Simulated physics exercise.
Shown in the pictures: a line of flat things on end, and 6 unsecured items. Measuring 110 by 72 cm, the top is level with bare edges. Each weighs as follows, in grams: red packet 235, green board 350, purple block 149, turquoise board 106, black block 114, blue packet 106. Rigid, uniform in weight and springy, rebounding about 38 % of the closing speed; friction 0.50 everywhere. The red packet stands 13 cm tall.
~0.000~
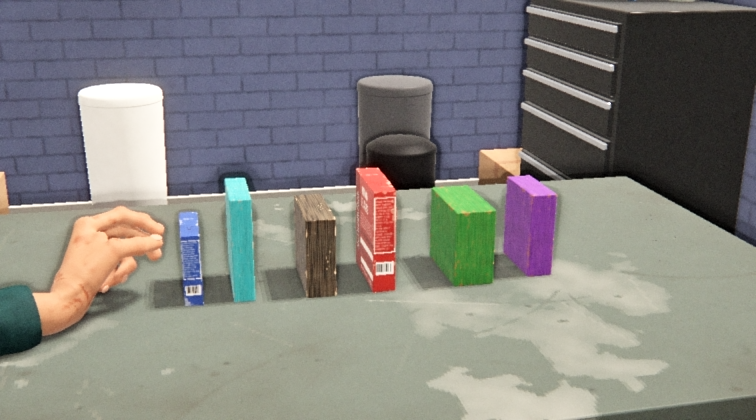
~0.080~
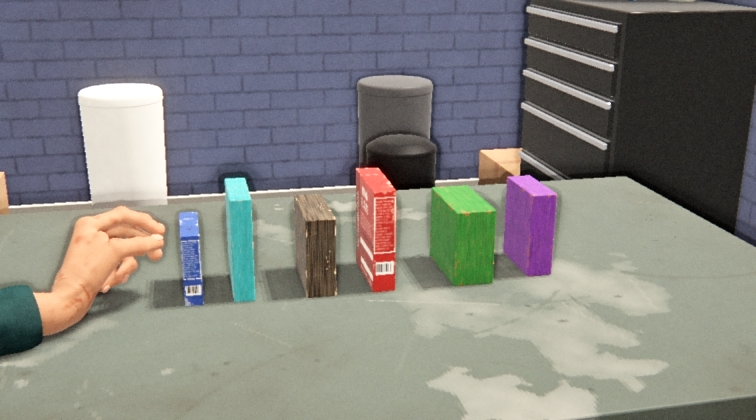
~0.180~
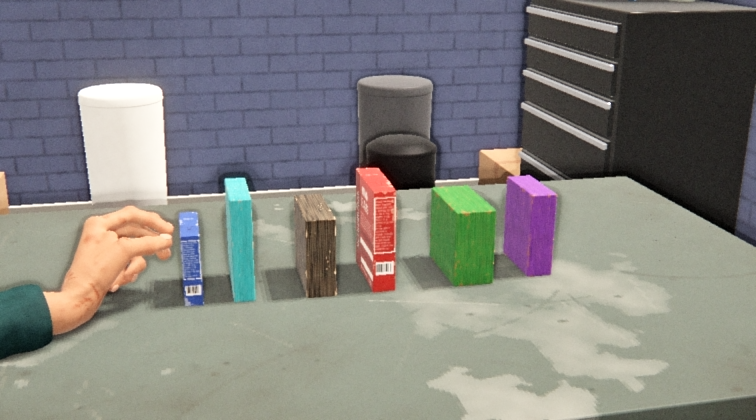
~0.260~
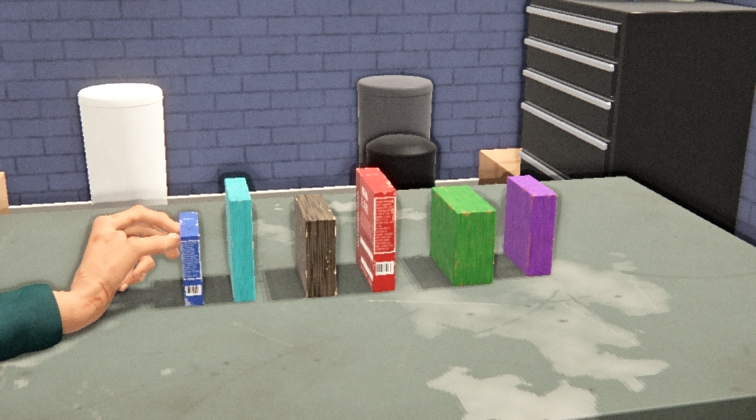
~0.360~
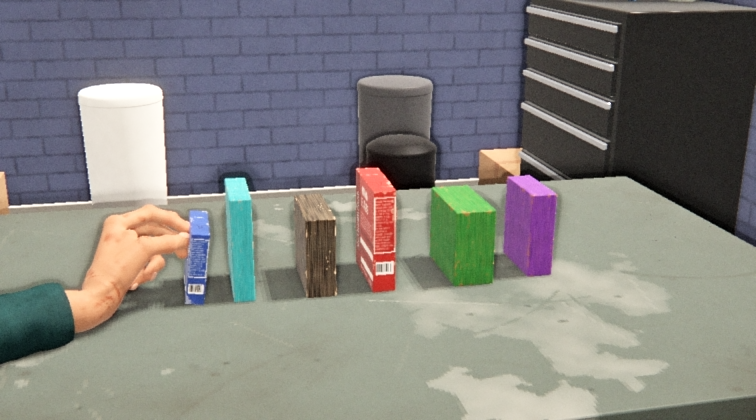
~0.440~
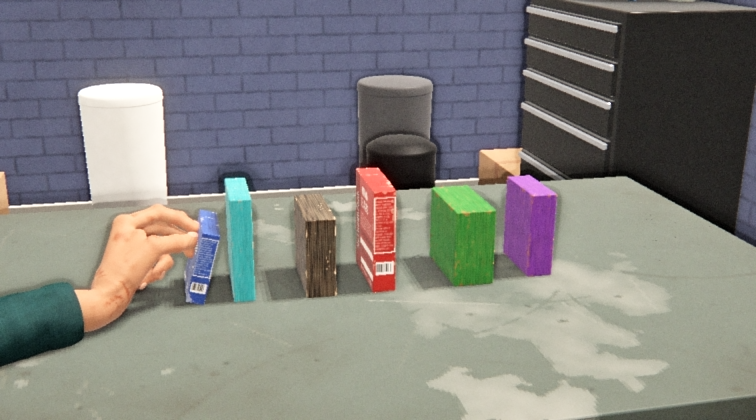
A hand in a dark green sleeve reaches in from the left over a worn grey tabletop, seen from slightly above, with a blue brick wall, bins and a black drawer cabinet behind. Six upright pieces stand in a row, left to right: blue packet, turquoise board, dark block, tall red packet, green board, purple block. The fingers move right, touch the blue packet's upper part and tilt it slightly rightward, while the camera and everything else stay still.
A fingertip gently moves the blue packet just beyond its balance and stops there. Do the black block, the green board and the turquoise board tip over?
The black block tips over; the green board does not tip; the turquoise board tips over.
After 0.74 s, blue packet 50° over; turquoise board leaning 30° near (271, 238).
After 1.24 s, blue packet 66° over; turquoise board leaning 58° near (299, 250); black block leaning 48° near (350, 244); red packet leaning 28°.
After 2.34 s, blue packet 69° over; turquoise board leaning 61° near (303, 252); black block leaning 54° near (358, 246); red packet leaning 31°.
At rest (3.7 s), tipped over on the table, turquoise board and black block; not toppled but over 5 cm from the start, red packet; green board in place, give or take 5 cm. Seen from the same camera at the end, black block near (362, 245), green board near (461, 234).
